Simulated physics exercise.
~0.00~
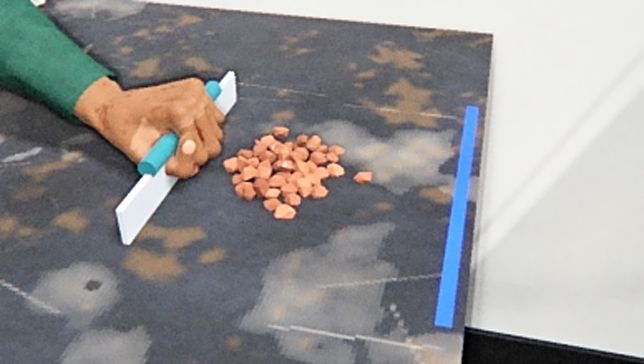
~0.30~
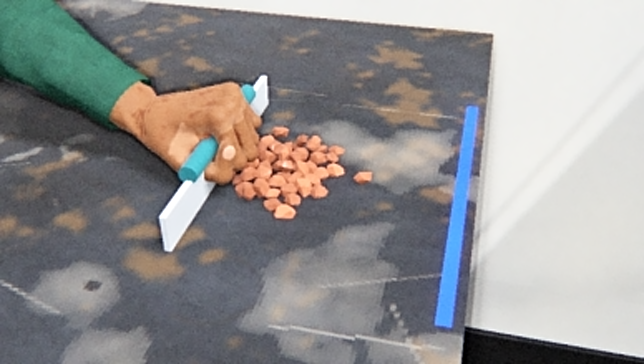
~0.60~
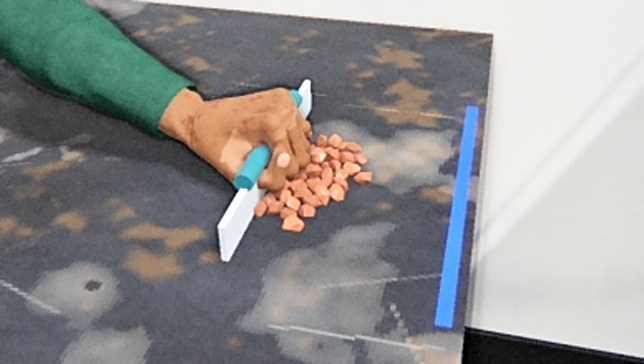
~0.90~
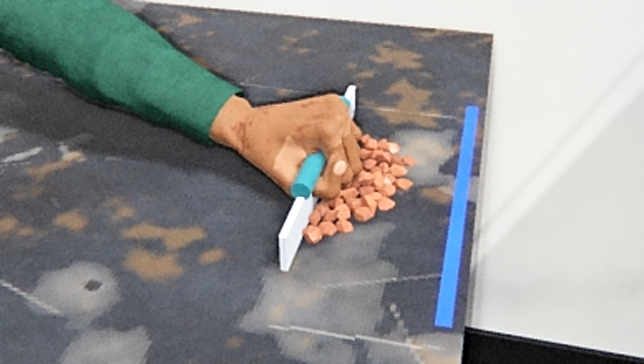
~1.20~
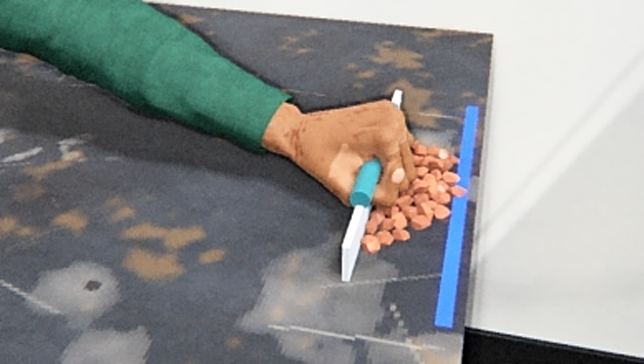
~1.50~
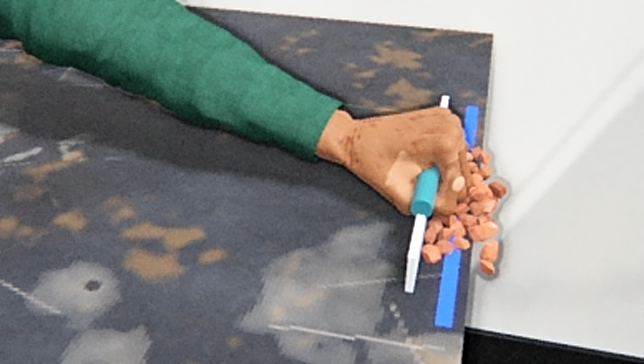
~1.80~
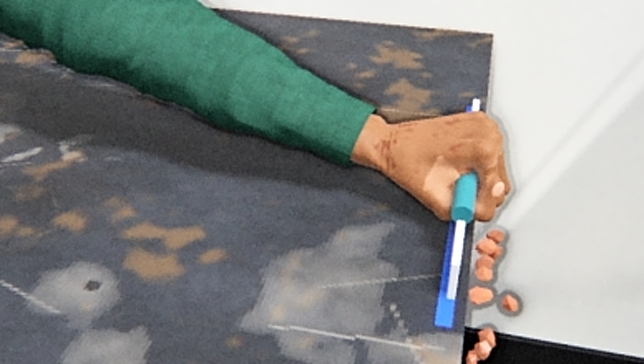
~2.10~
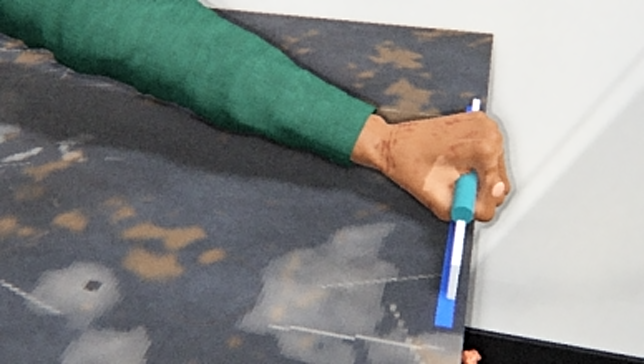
A hand in a green sleeve pushed a pile of small reddish-brown chunks rightward across a dark, blotchy table with a white scraper, stopping at the blue tape near the edge as the whole pile tumbled off the side.
